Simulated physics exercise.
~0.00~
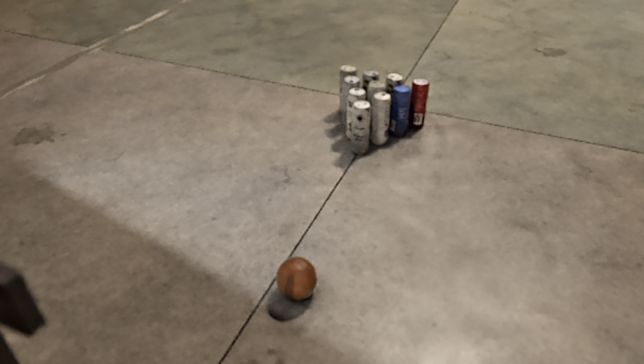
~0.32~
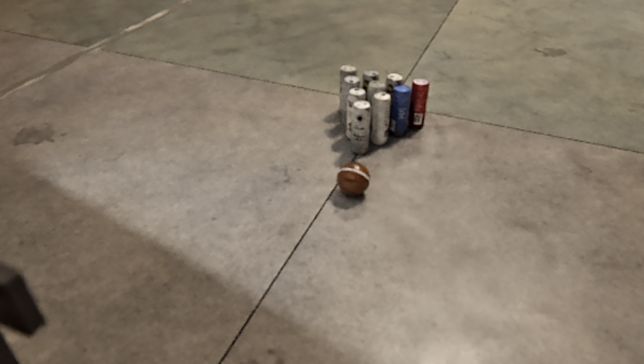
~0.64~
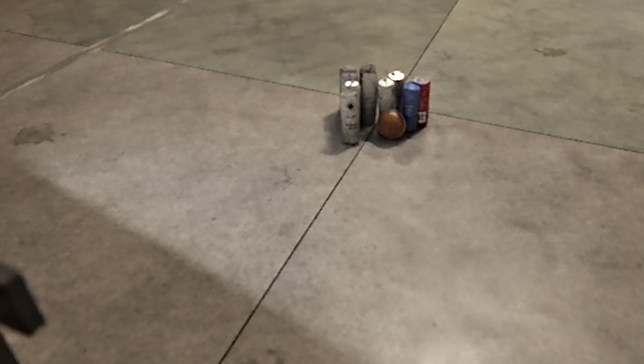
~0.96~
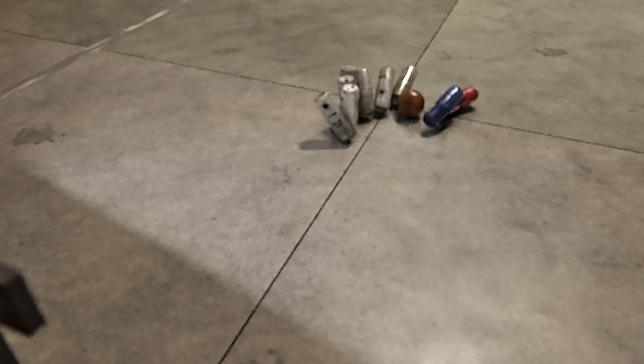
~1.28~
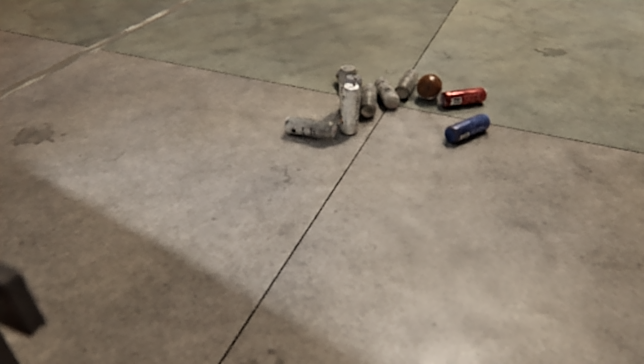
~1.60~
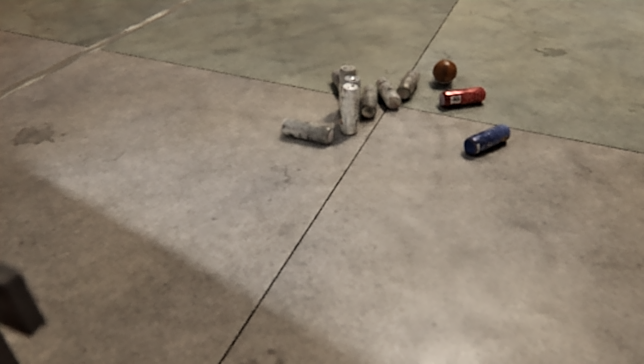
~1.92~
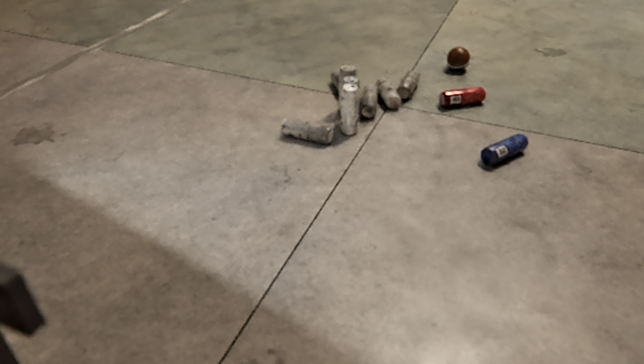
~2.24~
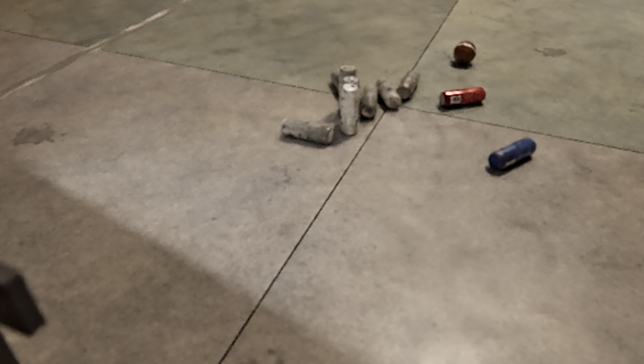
A tight cluster of upright tubes stood on a concrete floor until a wooden ball rolled in and knocked most of them over, sending the blue one rolling right beside the fallen red one, while the ball rolled on toward the back.
